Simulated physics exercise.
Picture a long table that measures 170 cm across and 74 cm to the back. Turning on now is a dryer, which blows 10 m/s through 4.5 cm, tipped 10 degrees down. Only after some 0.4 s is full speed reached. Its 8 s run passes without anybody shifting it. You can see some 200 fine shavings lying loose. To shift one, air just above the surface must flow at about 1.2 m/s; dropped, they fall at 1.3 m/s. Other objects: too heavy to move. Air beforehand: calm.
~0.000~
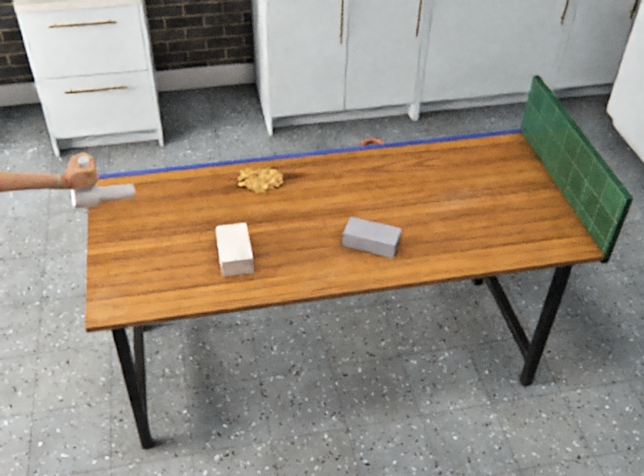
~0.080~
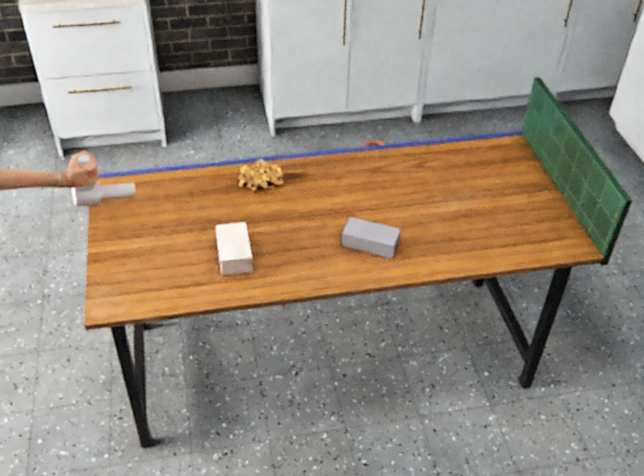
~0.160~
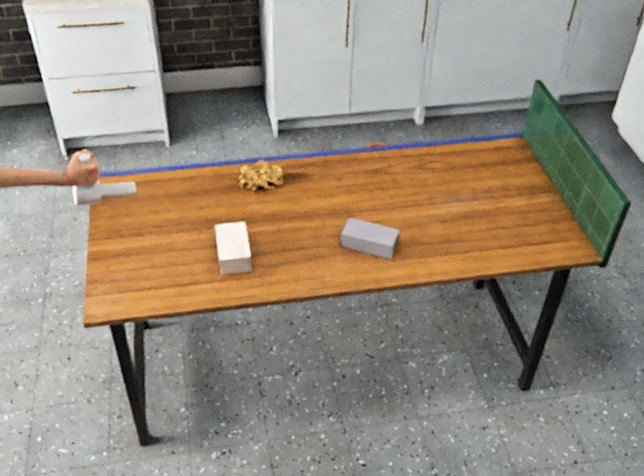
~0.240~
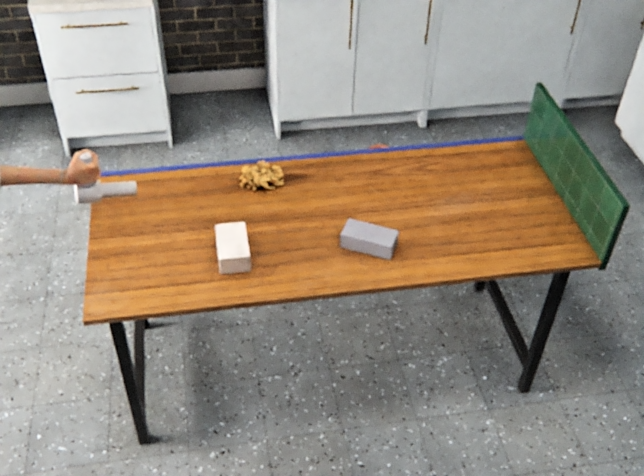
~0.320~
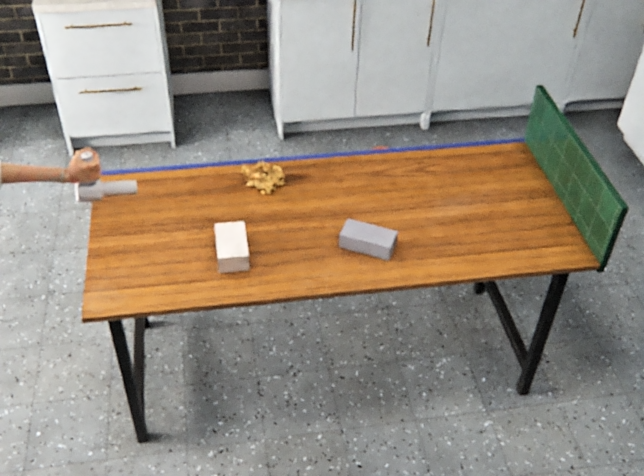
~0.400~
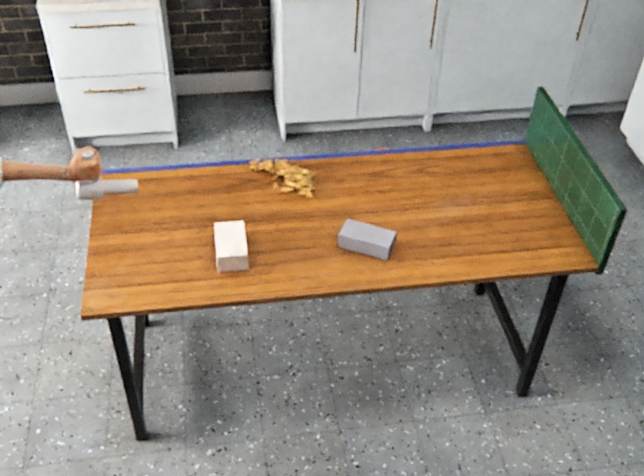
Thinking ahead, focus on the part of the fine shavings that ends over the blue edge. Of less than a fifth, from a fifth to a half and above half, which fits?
The answer is over half.
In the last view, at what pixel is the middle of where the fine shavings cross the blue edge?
Median crossing point, approx. (336, 154).
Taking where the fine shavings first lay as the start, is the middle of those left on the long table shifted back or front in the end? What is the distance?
Forward it went, roughly 15 cm.
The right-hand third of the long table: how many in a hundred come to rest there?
30 %.
After 1.6 s, 25 % are on the move or not yet settled, 70 % are over the blue edge; the middle of those still in play is near (547, 182).
After 2.6 s, 24 % are on the move or not yet settled, 70 % are over the blue edge; the middle of those still in play is near (540, 190).
After 4.4 s, 22 % are on the move or not yet settled, 70 % are over the blue edge; the middle of those still in play is near (540, 190).
After 8.0 s, at the end, 70 % are over the blue edge; the middle of those still in play is near (543, 190).
